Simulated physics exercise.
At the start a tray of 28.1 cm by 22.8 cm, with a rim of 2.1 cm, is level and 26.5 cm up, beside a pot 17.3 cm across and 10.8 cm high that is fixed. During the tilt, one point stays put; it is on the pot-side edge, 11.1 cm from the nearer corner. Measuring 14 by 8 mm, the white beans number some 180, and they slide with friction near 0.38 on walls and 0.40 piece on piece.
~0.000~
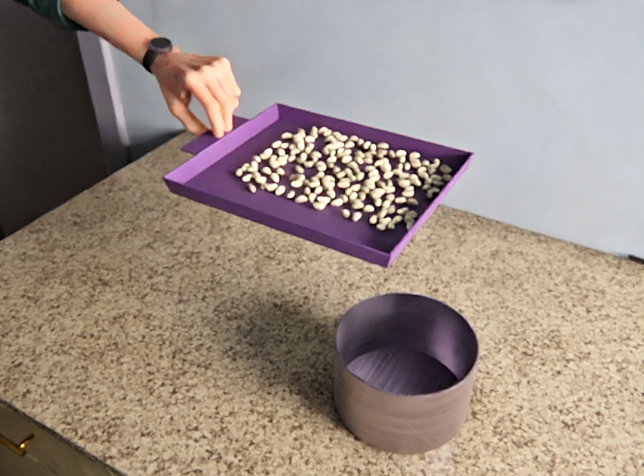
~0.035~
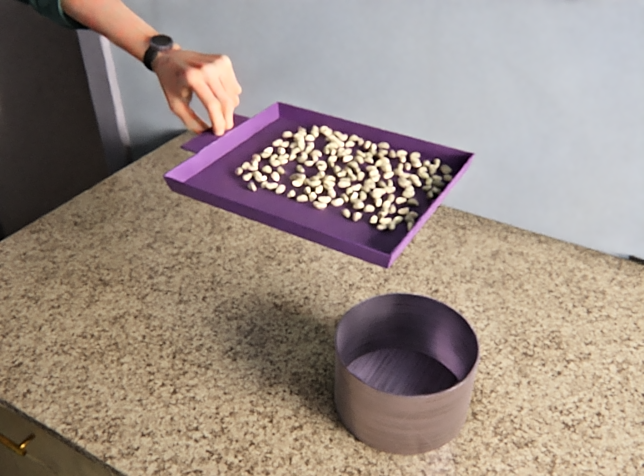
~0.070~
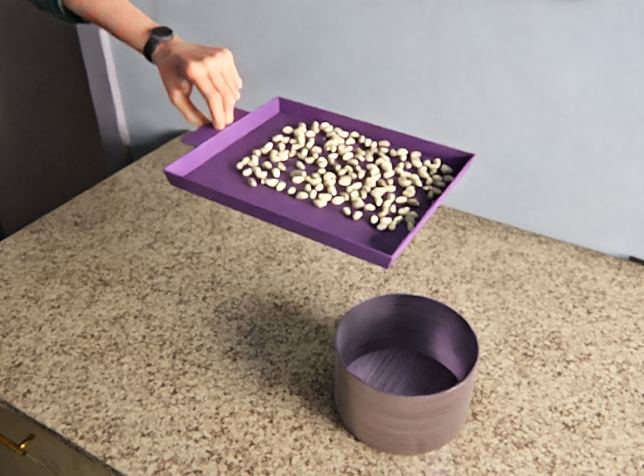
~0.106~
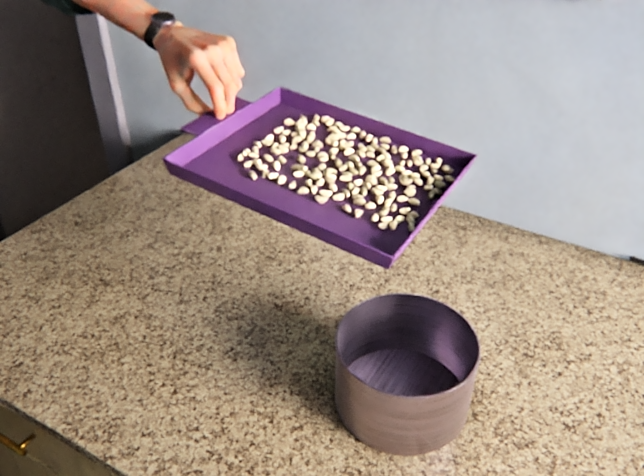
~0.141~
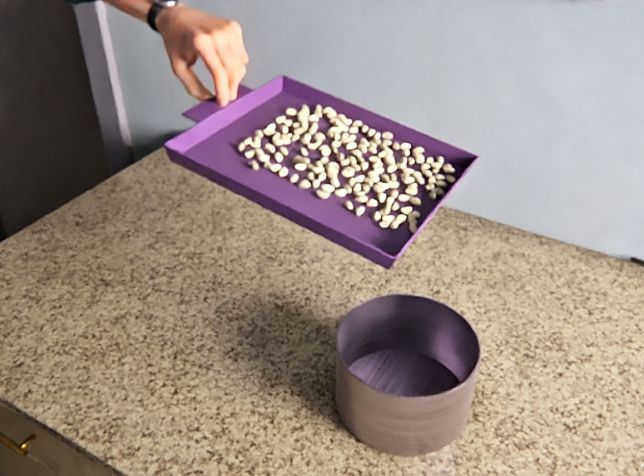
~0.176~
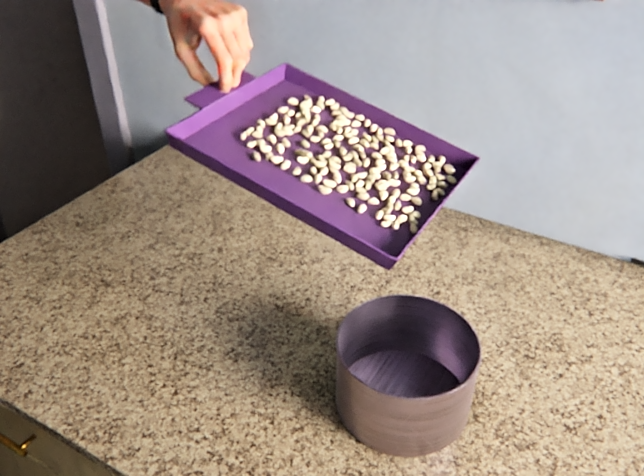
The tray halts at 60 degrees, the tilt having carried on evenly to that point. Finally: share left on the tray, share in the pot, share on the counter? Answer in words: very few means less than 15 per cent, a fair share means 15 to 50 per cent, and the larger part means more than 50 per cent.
Left on the tray: The larger part. Pot: Very few. Counter: A fair share.
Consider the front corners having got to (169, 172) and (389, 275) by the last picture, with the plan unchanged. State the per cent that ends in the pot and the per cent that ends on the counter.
Pot 20; counter 40.
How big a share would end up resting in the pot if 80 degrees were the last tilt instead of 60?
Pot share: About 20 per cent.
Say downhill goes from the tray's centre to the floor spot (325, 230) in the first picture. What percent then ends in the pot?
Roughly 25 per cent.
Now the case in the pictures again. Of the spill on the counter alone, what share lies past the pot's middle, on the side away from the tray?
Roughly 90 percent of the spill.
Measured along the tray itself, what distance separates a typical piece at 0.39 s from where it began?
I'd say close to 2 centimetres.
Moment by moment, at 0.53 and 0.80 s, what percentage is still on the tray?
In order, 100 and 75.
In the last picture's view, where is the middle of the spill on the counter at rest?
Around (584, 432).
After 0.39 s, tilt 37 degrees; the tray holds 100 %, the pot 0 %.
After 0.53 s, tilt 53 degrees; the tray holds 100 %, the pot 0 %.
Then, at 0.80 s, tilt 60 degrees; the tray holds 75 %, the pot 0 %.
In the end, at 2.5 s, tray 65 %, pot 5 %, counter 25 %.
